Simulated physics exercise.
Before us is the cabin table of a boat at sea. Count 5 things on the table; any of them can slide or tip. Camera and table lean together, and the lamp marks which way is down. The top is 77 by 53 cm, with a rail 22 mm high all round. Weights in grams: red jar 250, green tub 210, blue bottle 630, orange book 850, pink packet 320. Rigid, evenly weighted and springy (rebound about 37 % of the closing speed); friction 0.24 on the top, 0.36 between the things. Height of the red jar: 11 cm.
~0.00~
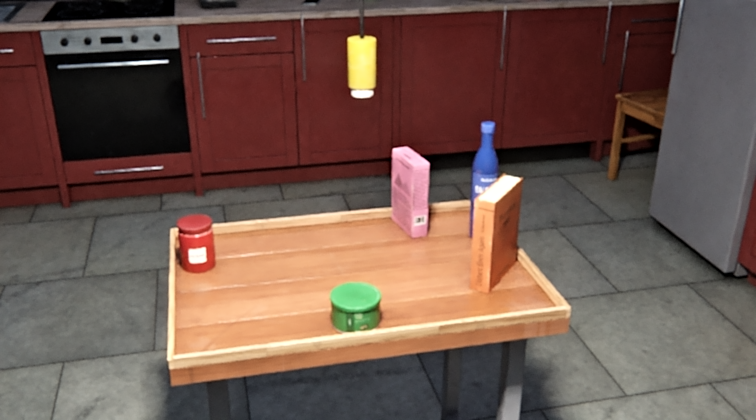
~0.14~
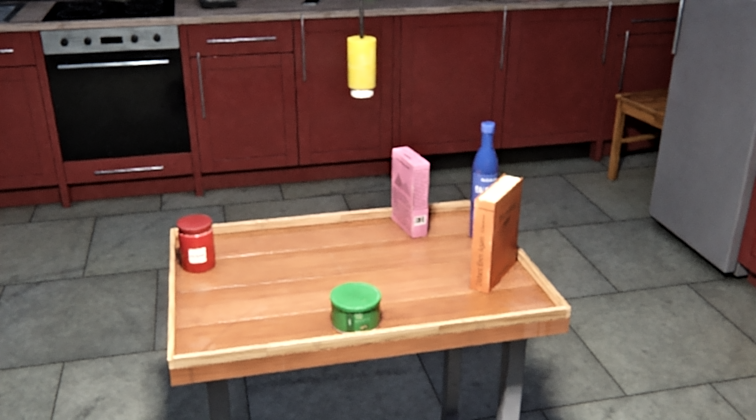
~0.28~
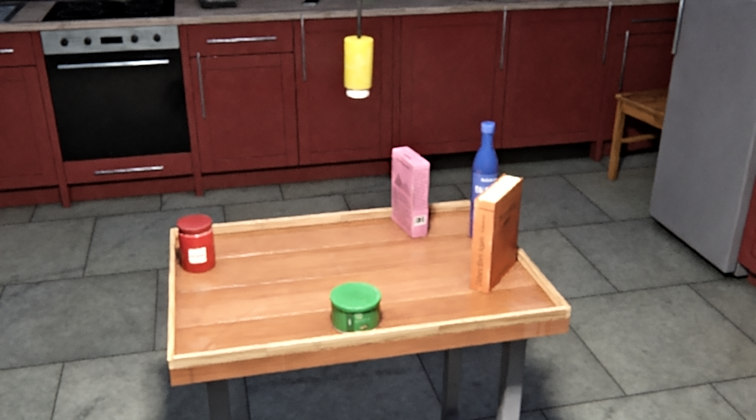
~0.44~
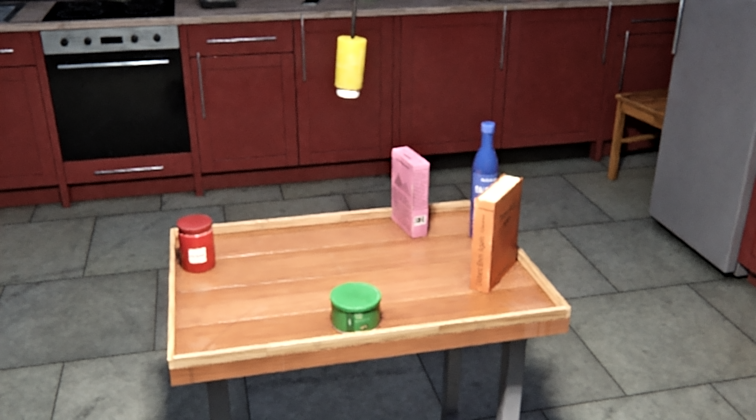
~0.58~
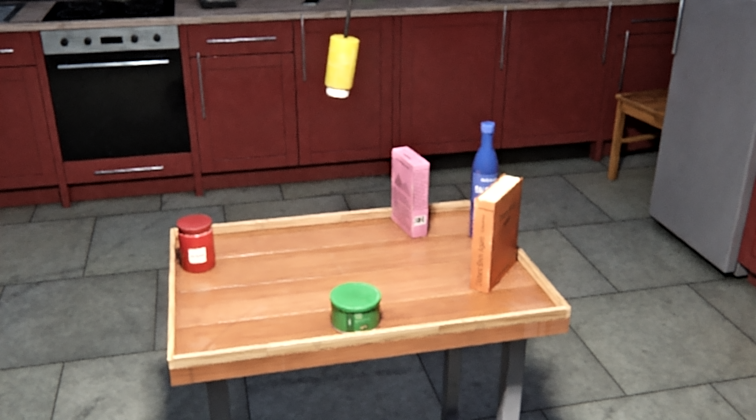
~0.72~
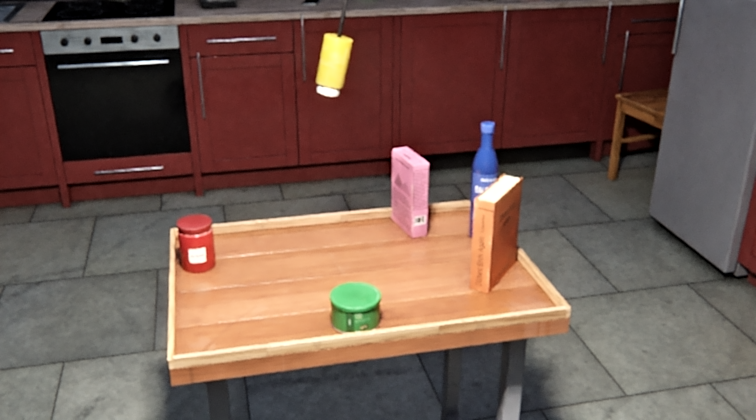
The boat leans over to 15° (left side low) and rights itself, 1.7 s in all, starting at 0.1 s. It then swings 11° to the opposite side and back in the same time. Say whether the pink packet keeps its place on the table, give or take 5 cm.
The pink packet ends elsewhere.
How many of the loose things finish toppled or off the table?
In all, 2.
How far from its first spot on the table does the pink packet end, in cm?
About 24 cm.
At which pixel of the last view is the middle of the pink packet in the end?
At about (320, 233).
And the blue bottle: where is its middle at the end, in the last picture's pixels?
At about (416, 264).
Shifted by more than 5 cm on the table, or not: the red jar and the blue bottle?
The red jar stays put; the blue bottle gets shifted.
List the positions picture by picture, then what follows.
The first picture shows boat level; pink packet (410, 192); red jar (197, 244).
The second picture shows boat level; orange book (496, 233).
The third picture shows boat heeled 2°, left side down; red jar (197, 244); green tub (356, 309).
The fourth picture shows boat heeled 5°, left side down; orange book (496, 232).
The fifth picture shows boat heeled 9°, left side down; red jar (197, 244); green tub (356, 309).
The sixth picture shows boat heeled 12°, left side down; pink packet (409, 192).
After 1.32 s, boat heeled 9°, left side down; pink packet on its side near (355, 230); blue bottle 20° off its base; orange book moved 2 cm.
After 1.62 s, boat heeled 2°, left side down; pink packet on its side near (322, 233); blue bottle on its side; orange book moved 2 cm.
In the end (4.0 s), toppled on the table, blue bottle and pink packet; the other 3 under 5 cm from the start. At the end, from the last picture's camera, pink packet near (320, 233).
